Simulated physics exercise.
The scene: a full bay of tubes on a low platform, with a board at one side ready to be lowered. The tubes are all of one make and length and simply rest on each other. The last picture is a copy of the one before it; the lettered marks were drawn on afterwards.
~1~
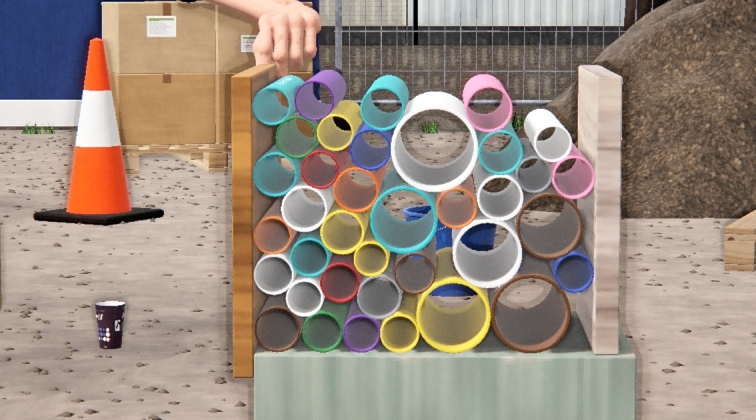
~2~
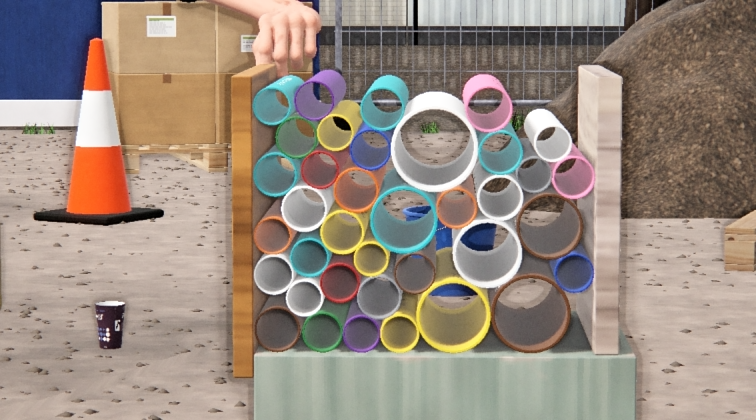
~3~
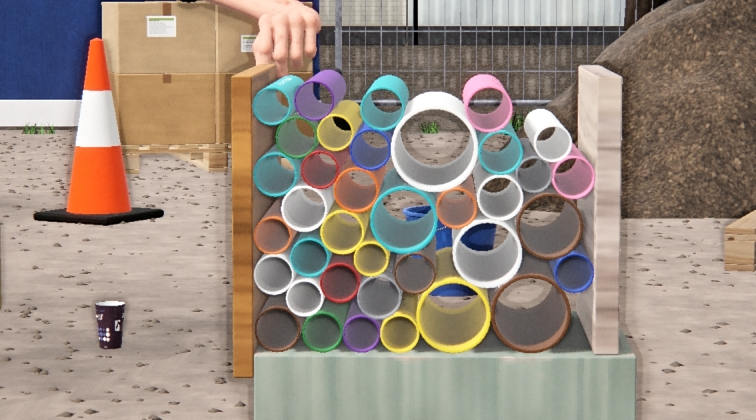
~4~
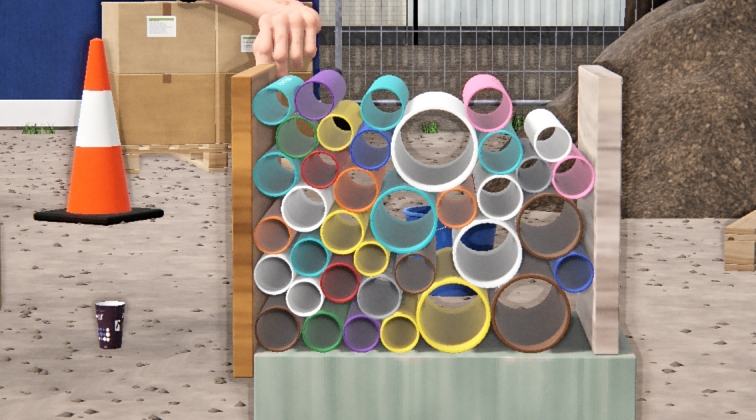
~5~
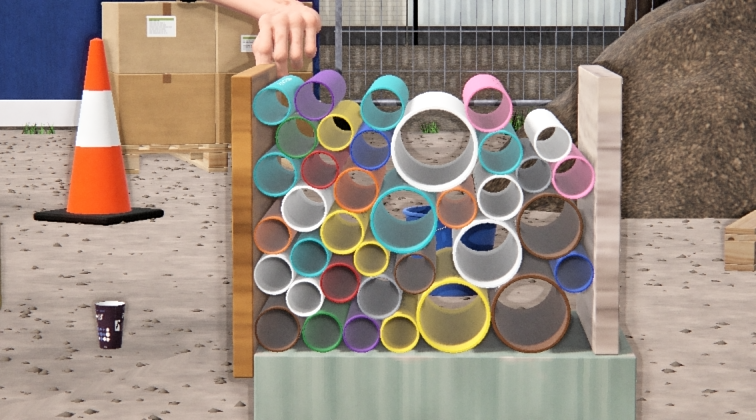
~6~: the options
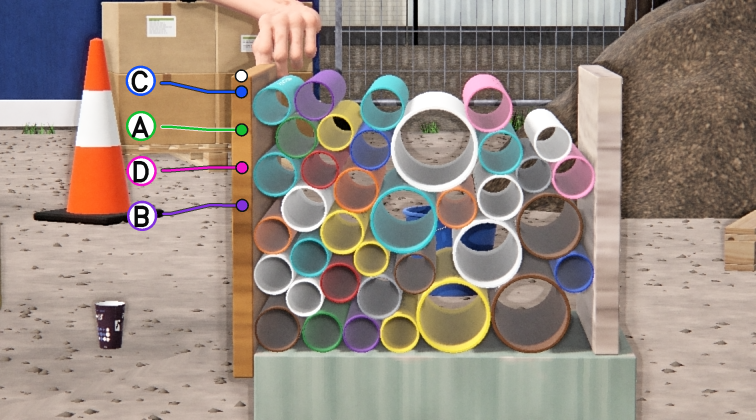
A hand resting on the left board beside a stack of colourful tubes on a low platform, with nothing visibly moving.
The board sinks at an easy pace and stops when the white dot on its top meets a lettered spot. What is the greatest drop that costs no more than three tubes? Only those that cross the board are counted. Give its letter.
Down to B.
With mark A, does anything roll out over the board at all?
No, at A.
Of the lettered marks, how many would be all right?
Four of the four.
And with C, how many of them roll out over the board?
At C the number is none.
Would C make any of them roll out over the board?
At C: No.
On the copy, A at (241, 130); B at (242, 206); C at (241, 92); D at (242, 168); the white dot at (241, 76).
On B. First, top of the board (253, 138).
Then, top of the board (254, 205).
Finally, top of the board (254, 205), one out over the board.
By contrast, A none out over the board; C none out over the board; D one out over the board.
